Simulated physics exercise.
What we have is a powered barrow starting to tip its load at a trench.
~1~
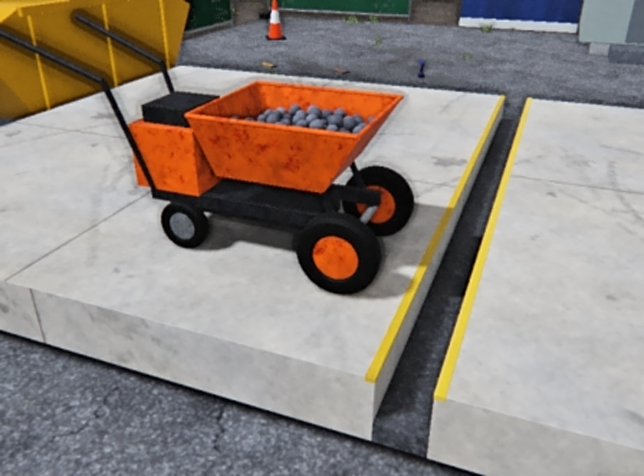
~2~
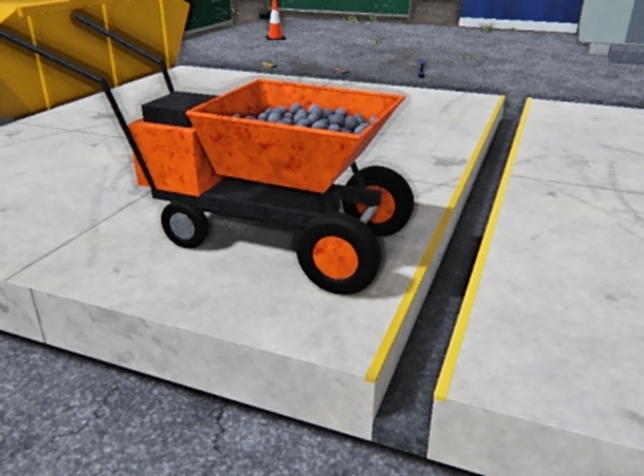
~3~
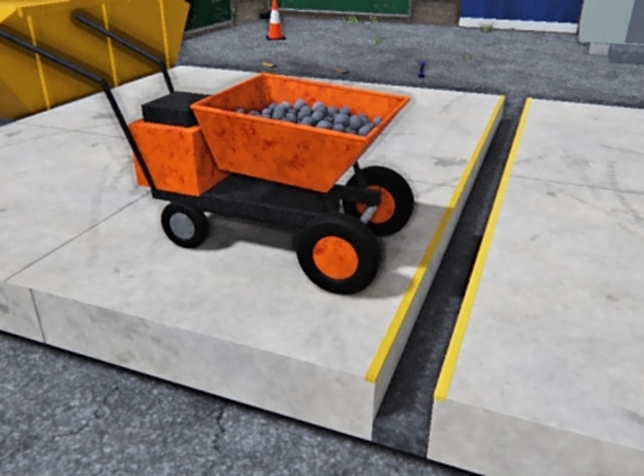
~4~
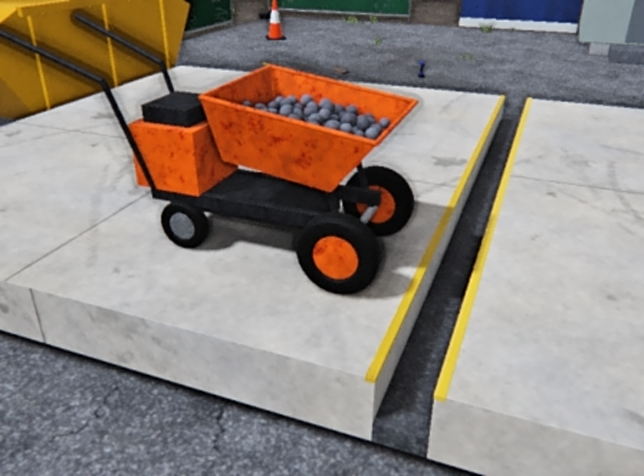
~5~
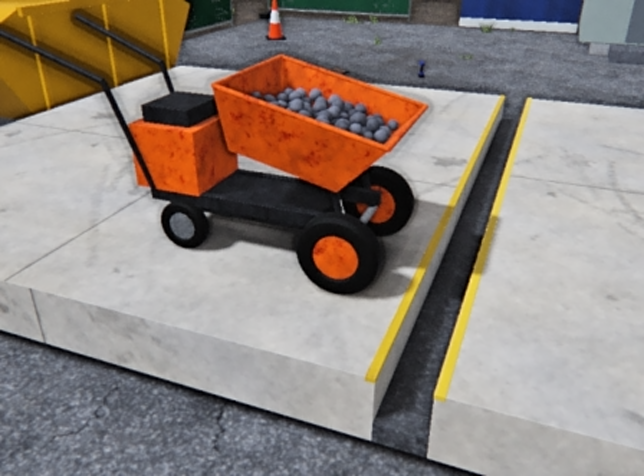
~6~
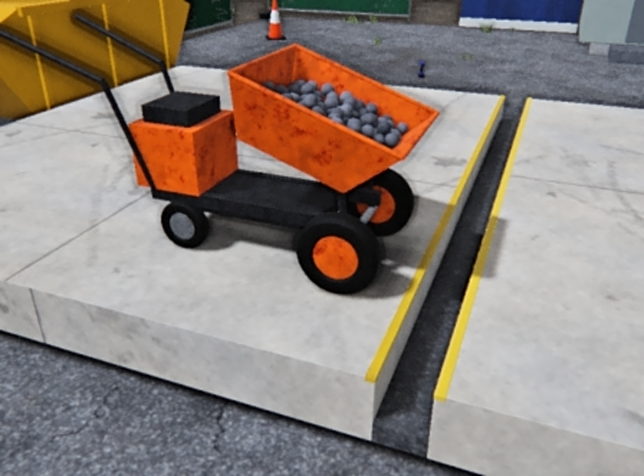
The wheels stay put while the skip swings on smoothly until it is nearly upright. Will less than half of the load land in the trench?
Lesser share.
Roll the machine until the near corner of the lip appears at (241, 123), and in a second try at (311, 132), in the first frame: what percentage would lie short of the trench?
In order: 50 % and 0 %.
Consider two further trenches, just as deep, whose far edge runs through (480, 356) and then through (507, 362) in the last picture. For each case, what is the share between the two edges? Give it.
In order, some 40 and some 70 percent.
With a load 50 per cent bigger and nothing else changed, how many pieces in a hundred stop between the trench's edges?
It would be around 10 per cent of the load.
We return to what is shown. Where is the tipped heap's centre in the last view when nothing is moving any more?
Roughly pixel (518, 284).
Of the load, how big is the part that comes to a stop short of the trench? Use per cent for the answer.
I'd estimate about 0 per cent of the load.
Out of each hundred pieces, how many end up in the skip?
Roughly 10 per cent.
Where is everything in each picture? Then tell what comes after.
In the first picture, lip of the skip (358, 138), level; top of the load (302, 126), round cobbles; first edge of the trench (390, 335); far edge (454, 350), the trench under half as wide as the skip, and about as deep as wide.
In the second picture, lip of the skip (360, 138), level; top of the load (304, 126).
In the third picture, lip of the skip (367, 140), tipped barely; top of the load (291, 123).
In the fourth picture, lip of the skip (376, 144), tipped a little; top of the load (298, 118).
In the fifth picture, lip of the skip (388, 150), tipped a little; top of the load (292, 113).
In the sixth picture, lip of the skip (402, 158), tipped clearly; top of the load (293, 101); first edge of the trench (390, 335); far edge (454, 350).
Just after the last frame, skip tipped steeply; every one in the skip.
A moment on, skip tipped right over; the larger part in the skip; roughly a quarter beyond it; just a few falling.
Further on, skip tipped right over; about a tenth in the skip; just a few in or heaped over the trench; the larger part beyond it.
When it is over, skip tipped right over; about a tenth in the skip; just a few in or heaped over the trench; the larger part beyond it.
